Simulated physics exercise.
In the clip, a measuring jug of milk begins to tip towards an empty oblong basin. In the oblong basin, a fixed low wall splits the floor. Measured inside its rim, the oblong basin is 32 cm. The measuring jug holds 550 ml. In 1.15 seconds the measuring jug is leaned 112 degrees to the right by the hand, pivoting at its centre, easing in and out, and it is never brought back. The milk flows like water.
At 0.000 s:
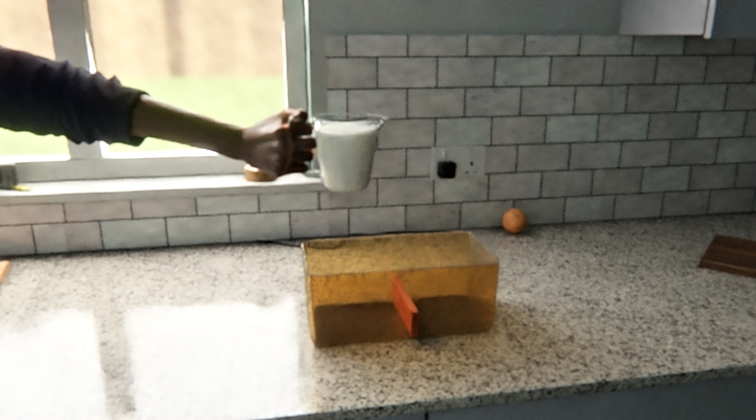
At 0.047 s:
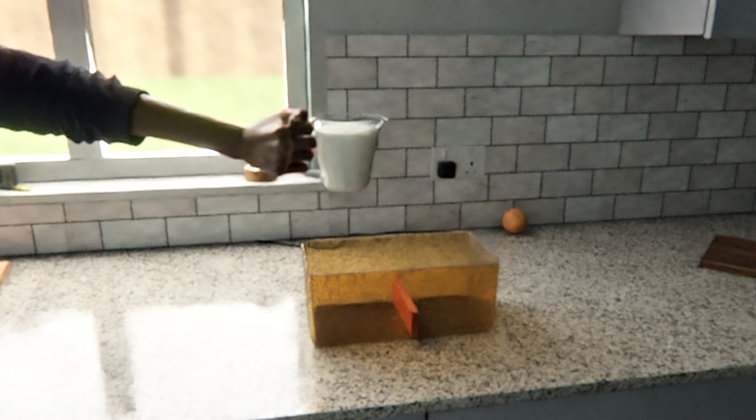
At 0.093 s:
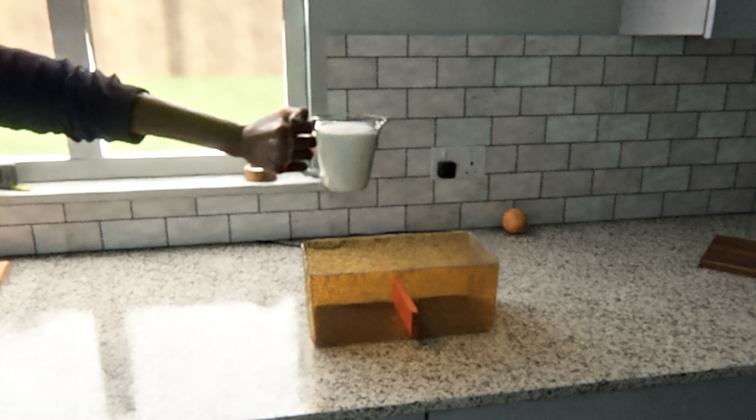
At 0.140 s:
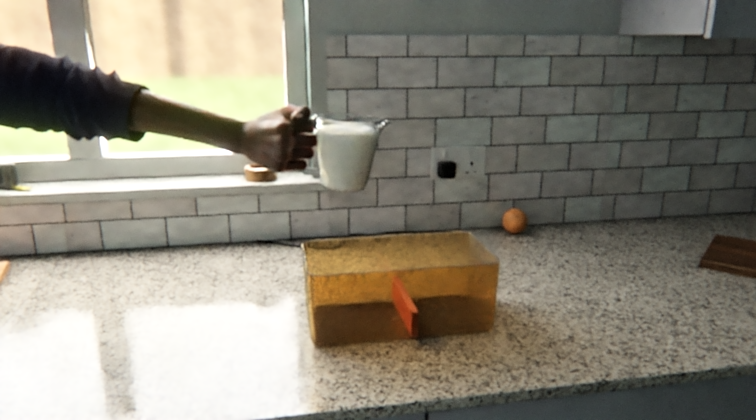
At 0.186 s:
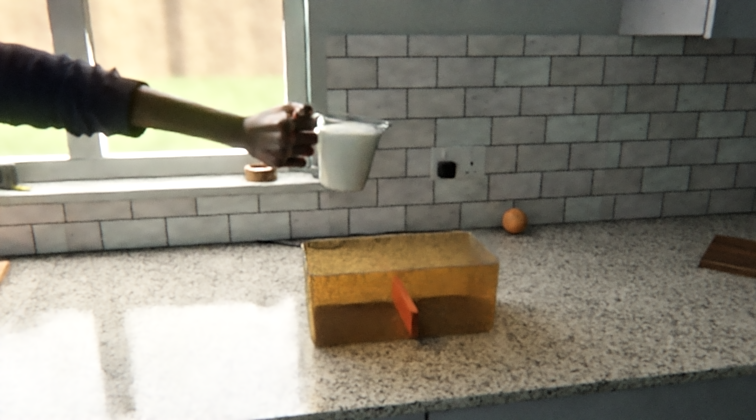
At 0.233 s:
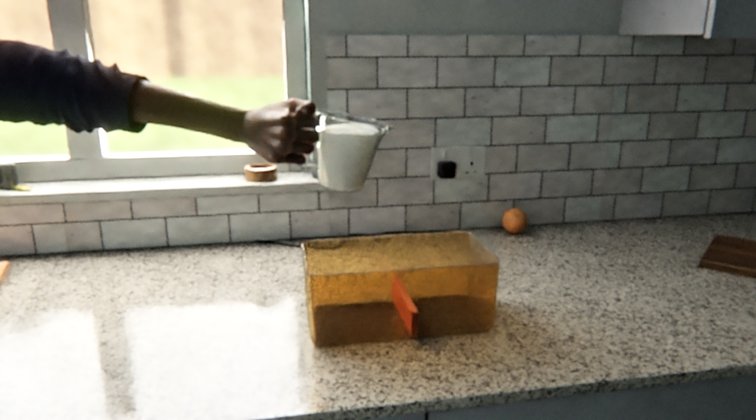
A kitchen counter of pale speckled stone is seen from the front and slightly above, with white brick tiles and a bright window behind. An amber see-through oblong basin with an orange divider sits centrally, an orange ball-like object behind it to the right. Above the basin, a dark-sleeved arm from the left holds a jug of milk and gradually leans it slightly rightward, while the camera stays still.
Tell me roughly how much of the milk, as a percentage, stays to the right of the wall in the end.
Around 88 per cent stays on the right.
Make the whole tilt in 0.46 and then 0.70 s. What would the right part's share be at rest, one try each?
80 and 85 %.
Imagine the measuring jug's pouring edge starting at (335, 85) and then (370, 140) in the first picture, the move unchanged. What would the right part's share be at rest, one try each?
The first try gives around 5 percent, the second around 60 percent.
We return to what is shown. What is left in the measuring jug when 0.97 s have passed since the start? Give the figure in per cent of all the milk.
12 %.
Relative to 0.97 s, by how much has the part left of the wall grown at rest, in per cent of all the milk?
About 7 percent.
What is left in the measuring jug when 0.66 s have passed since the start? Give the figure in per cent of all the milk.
Fraction remaining: Approx. 70 per cent.
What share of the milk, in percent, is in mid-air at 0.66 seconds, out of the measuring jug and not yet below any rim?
24 per cent.
Then, 0.66 s in, the tilt is 69° and 70 per cent is still to pour, 0 is left of the wall and 6 right of it.
Then, 0.97 s in, the tilt is 105° and 11 per cent is still to pour, 3 is left of the wall and 65 right of it.
Then, 1.30 s in, the tilt is 112° and 0 per cent is still to pour, 10 is left of the wall and 88 right of it.
Then, 1.65 s in, the tilt is 112° and 0 per cent is still to pour, 10 is left of the wall and 88 right of it.
Finally, 10 per cent lies left of the wall, 88 right of it and 1 outside.
